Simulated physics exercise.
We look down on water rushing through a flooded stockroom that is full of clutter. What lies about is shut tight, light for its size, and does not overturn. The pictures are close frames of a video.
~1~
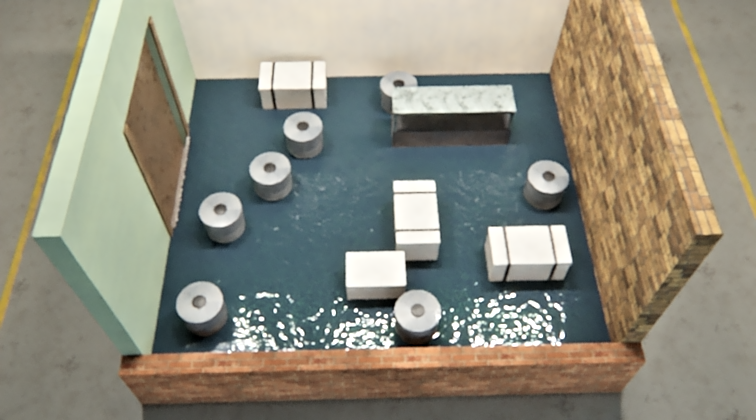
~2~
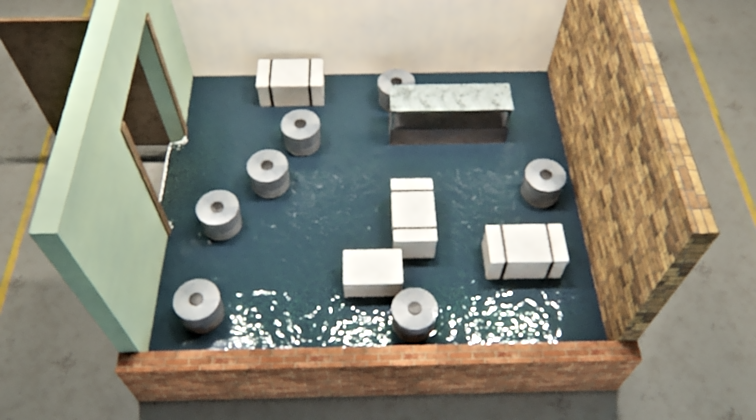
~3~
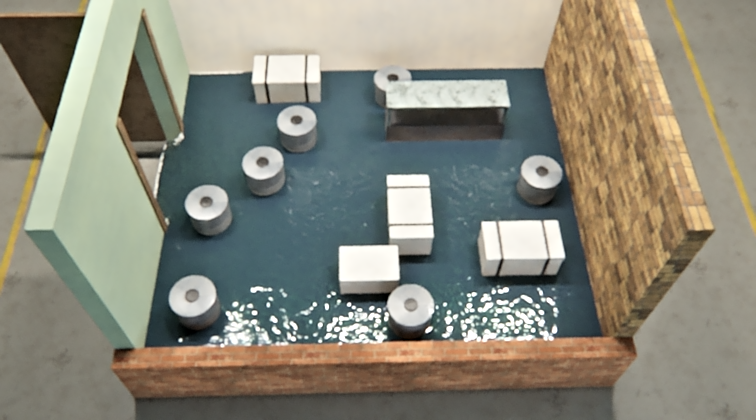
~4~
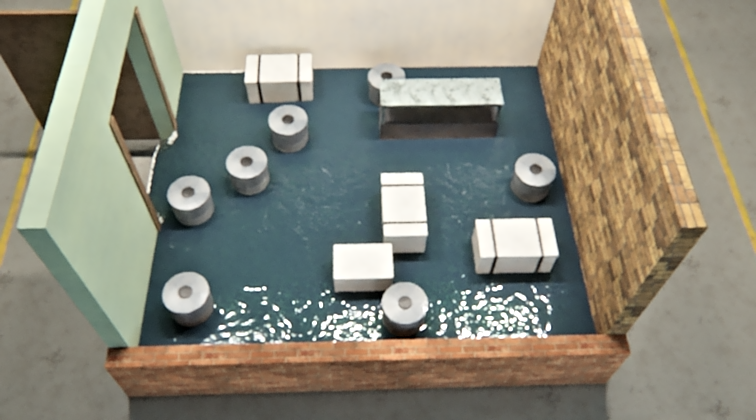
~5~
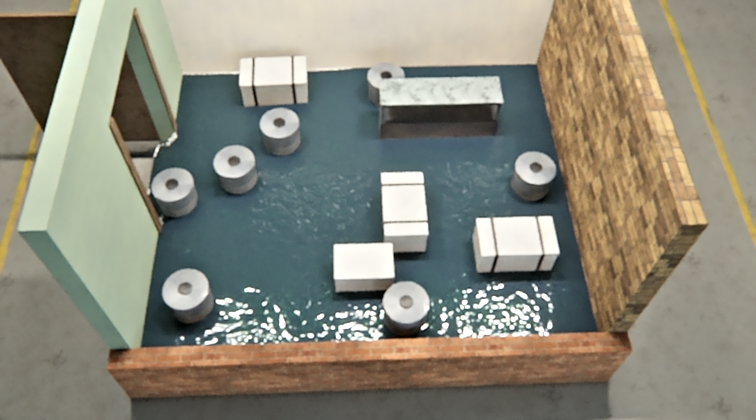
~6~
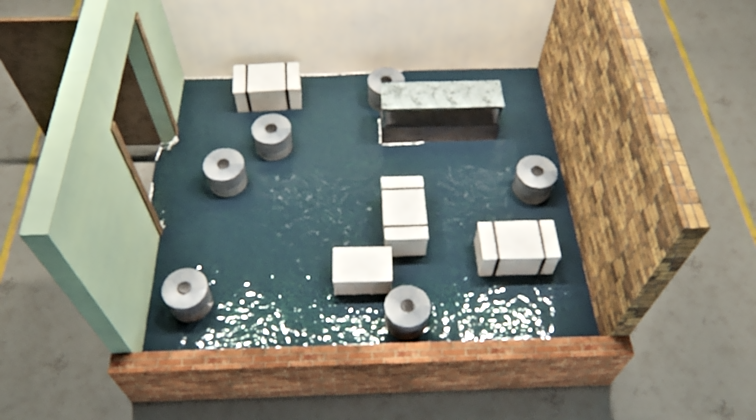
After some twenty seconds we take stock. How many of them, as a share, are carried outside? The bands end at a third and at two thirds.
That comes to two thirds or more.
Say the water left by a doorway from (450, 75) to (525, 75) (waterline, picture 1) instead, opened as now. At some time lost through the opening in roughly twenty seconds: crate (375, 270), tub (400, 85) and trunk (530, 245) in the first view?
One after the other: Left behind, out, inside.
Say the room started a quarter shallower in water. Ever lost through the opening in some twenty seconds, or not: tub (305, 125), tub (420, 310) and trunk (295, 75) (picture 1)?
One after the other: Yes, still in, washed out.
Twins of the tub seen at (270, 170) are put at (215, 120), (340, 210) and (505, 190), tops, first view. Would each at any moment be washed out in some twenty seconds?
As listed: Out, through, kept in.
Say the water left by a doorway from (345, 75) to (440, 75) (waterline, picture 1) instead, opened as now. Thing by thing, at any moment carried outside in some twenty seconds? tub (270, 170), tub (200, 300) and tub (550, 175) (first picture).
One after the other: Yes, no, carried outside.
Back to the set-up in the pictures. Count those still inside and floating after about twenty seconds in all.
It comes to 3.
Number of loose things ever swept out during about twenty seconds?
8 of them.
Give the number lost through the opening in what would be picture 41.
7 of them.
A moment on, 2 of 11 are out; 9 afloat.
Next, 4 of 11 are out; 7 afloat.
Later, 7 of 11 are out; 4 afloat.
In the end, 8 of 11 are out; 3 afloat.
